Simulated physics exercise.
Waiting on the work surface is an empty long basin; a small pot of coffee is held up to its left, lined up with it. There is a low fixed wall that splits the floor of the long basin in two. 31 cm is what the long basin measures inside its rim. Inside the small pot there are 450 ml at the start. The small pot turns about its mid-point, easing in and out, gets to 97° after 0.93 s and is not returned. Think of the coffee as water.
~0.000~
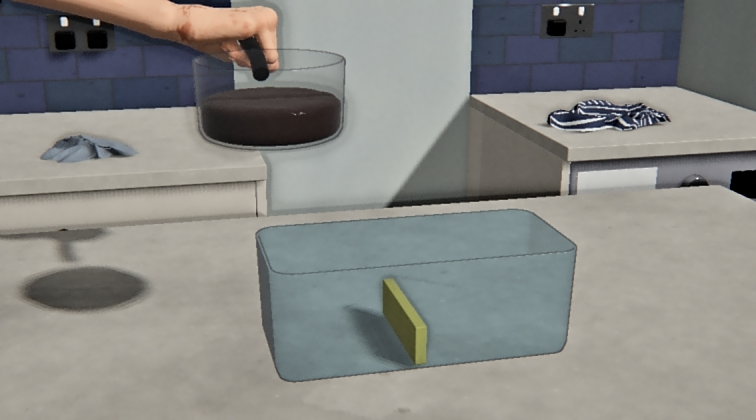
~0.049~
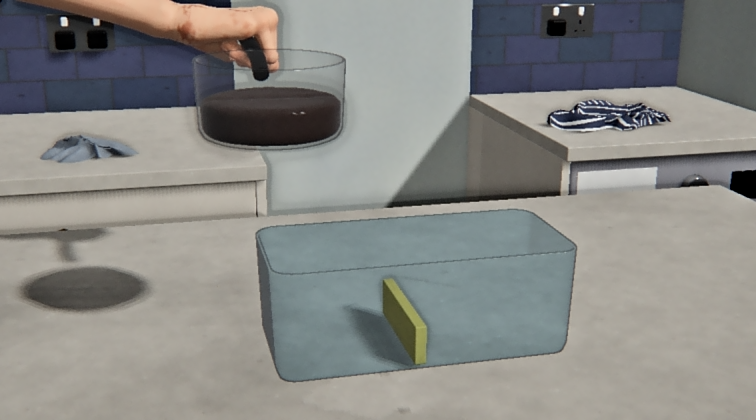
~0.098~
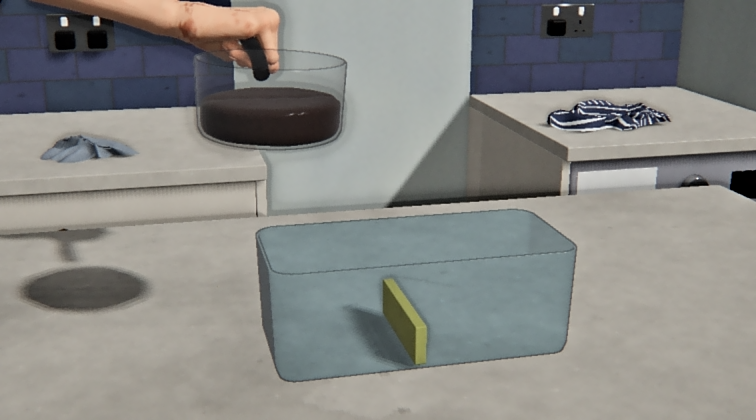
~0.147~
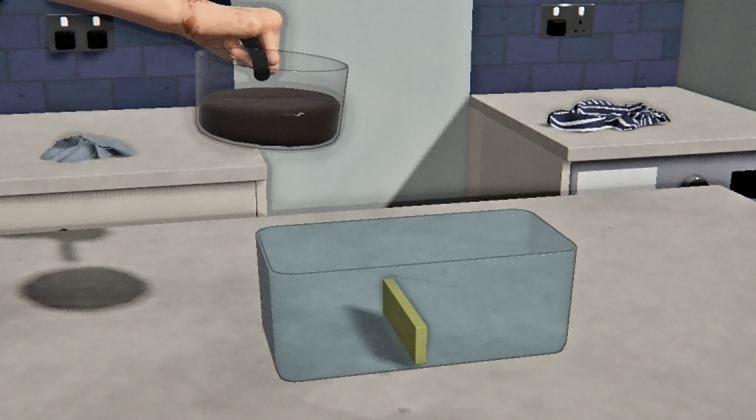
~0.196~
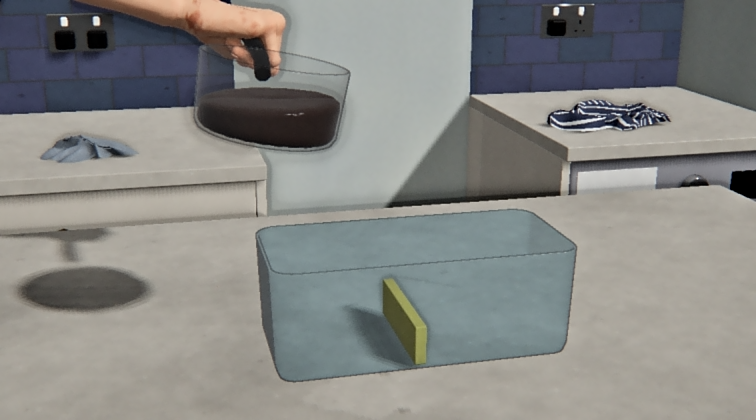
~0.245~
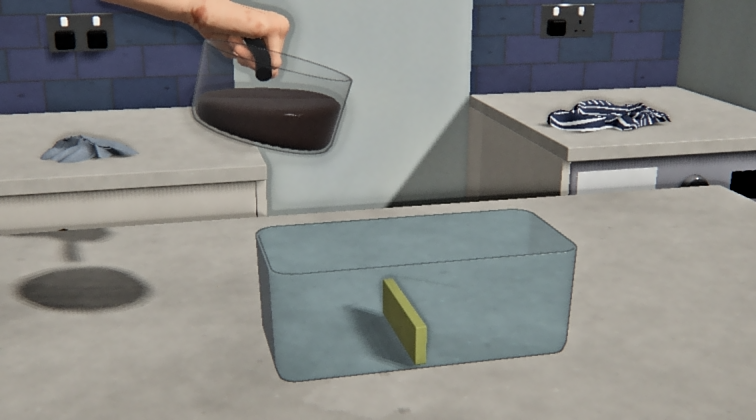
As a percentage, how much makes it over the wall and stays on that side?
Some 23 per cent makes it over and stays.
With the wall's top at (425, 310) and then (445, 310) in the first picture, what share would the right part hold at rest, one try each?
In order, 5 and 10 per cent.
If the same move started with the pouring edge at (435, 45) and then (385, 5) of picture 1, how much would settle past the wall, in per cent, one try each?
In turn about 90 and 90 per cent.
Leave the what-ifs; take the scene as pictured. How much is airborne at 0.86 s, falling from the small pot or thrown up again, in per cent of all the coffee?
About 18 per cent.
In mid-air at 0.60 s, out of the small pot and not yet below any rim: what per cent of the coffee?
Share: Roughly 32 per cent.
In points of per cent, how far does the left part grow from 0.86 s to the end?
Close to 34% of the whole.
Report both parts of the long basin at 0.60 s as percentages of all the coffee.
I'd say some 2 on the left and some 0 on the right.
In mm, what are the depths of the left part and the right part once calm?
I'd say close to 18 mm on the left, close to 4 mm on the right.
Then, 0.60 s in, the tilt is 70° and 67 per cent is still to pour, 2 is left of the wall and 0 right of it.
Then, 0.86 s in, the tilt is 96° and 20 per cent is still to pour, 40 is left of the wall and 22 right of it.
Then, 1.13 s in, the tilt is 97° and 3 per cent is still to pour, 69 is left of the wall and 22 right of it.
Then, 1.43 s in, the tilt is 97° and 1 per cent is still to pour, 74 is left of the wall and 23 right of it.
Finally, 75 per cent lies left of the wall, 23 right of it and 1 outside.
